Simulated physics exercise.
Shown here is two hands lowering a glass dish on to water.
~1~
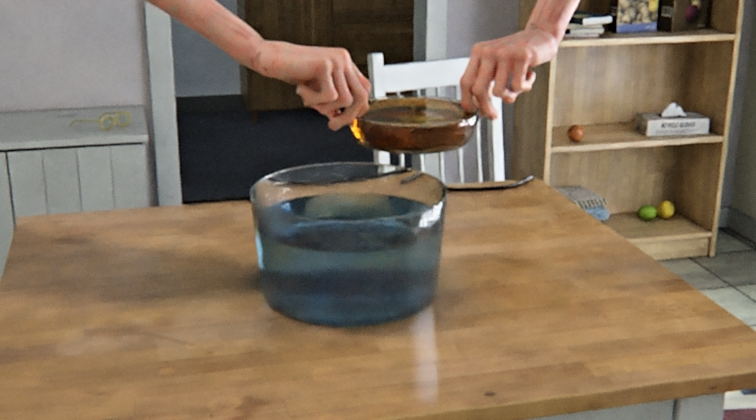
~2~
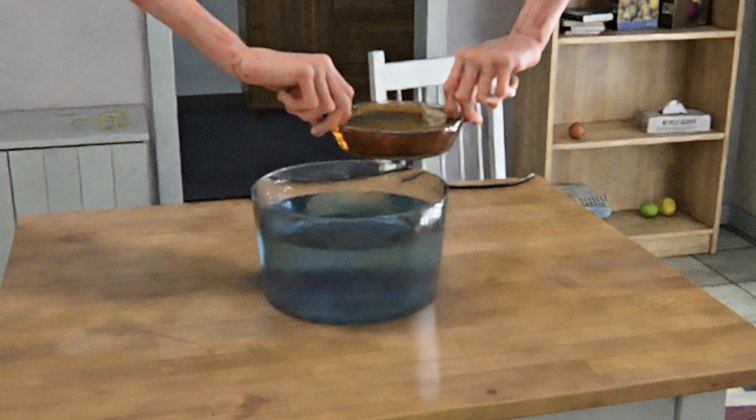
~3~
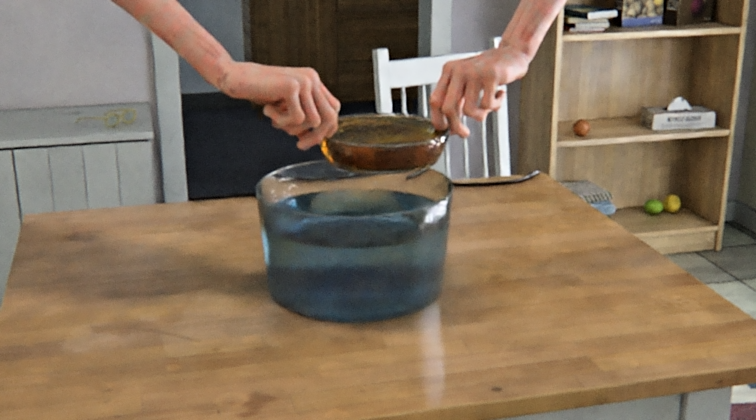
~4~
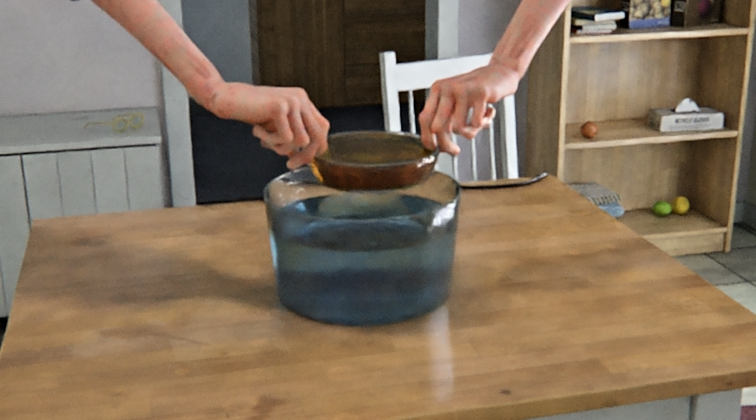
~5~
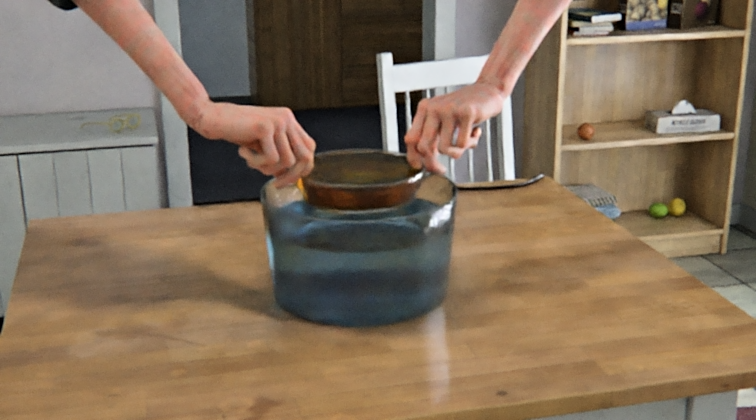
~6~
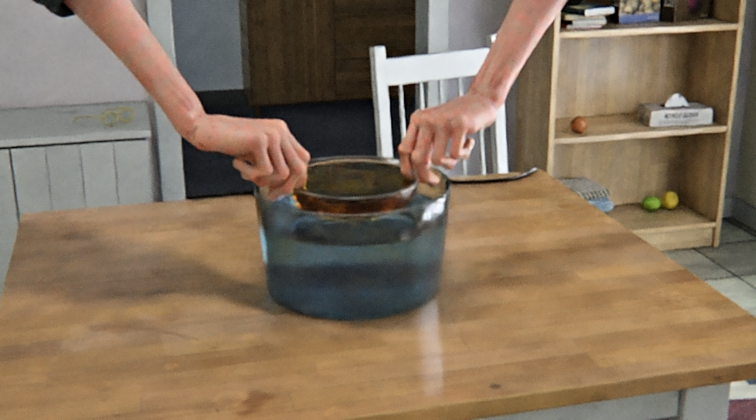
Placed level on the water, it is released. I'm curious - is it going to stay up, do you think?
No, once they let go, it's going to go down.
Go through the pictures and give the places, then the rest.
The first picture shows dish (413, 122) nearly full; above the big tub.
The second picture shows dish nearly full, surface at (396, 118); coming down.
The third picture shows dish (383, 141) nearly full; lower.
The fourth picture shows dish nearly full, surface at (373, 150); lower still.
The fifth picture shows dish (359, 179) nearly full; close to the surface.
The sixth picture shows dish nearly full, surface at (353, 180); just over the surface.
Next, the dish dips into the water.
After that, water pours in over its rim.
Finally, the dish lies on the bottom.
